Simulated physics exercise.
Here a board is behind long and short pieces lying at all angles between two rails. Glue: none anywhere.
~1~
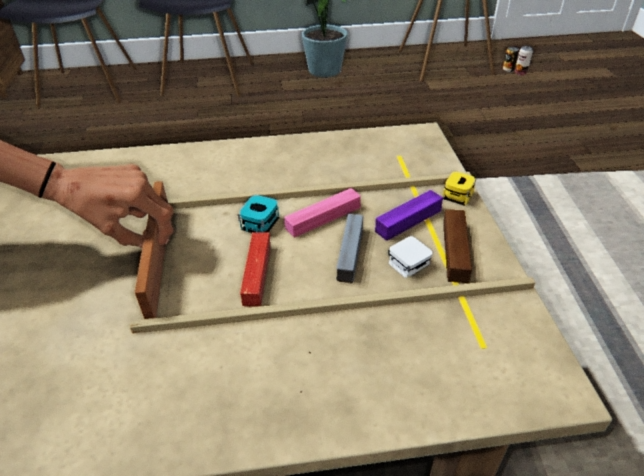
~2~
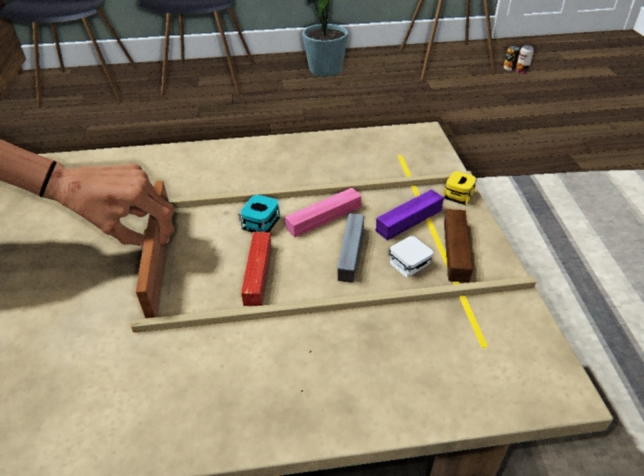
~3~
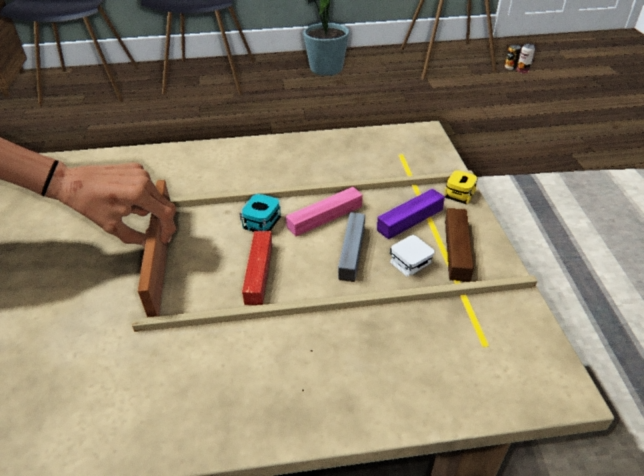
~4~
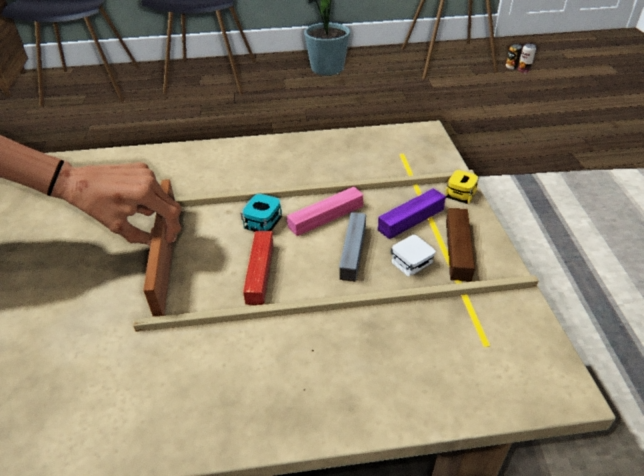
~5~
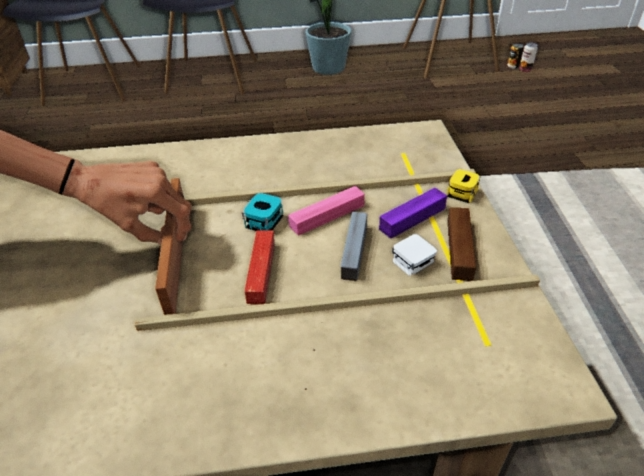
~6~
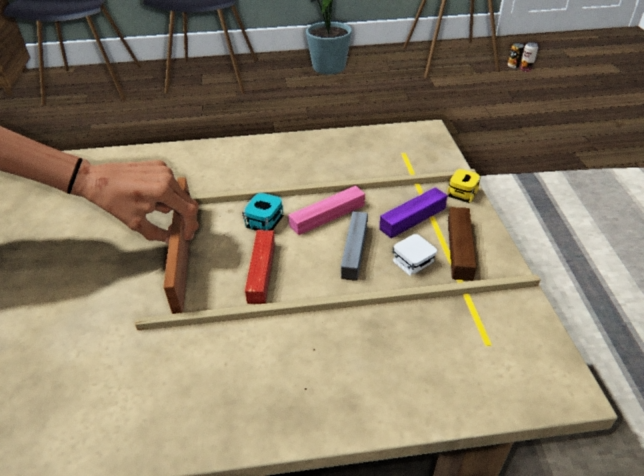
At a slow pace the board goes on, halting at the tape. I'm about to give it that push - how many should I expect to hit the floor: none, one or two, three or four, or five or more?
Expect one or two.
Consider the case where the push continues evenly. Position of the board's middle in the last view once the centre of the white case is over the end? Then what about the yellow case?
The middle is at (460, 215) when it's the white case, and at (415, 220) when it's the yellow case.
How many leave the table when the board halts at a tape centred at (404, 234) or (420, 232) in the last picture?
First try 0, second try 0.
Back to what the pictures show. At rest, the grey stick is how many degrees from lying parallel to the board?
Around 0 degrees.
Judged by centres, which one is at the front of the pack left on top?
It's the purple stick that ends up nearest.
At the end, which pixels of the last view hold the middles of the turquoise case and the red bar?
Final spots - turquoise case (435, 186), red bar (457, 247).
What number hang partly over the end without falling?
You'd get 2.
Soon after, none off yet; yellow case at rest near (464, 186); brown stick at rest near (461, 242); purple stick at rest near (414, 212).
Then, none off yet; yellow case at rest near (464, 186); brown stick at rest near (462, 242); purple stick moved a little near (434, 212).
At rest, the number that fall off is one or two; fallen, brown stick and yellow case.
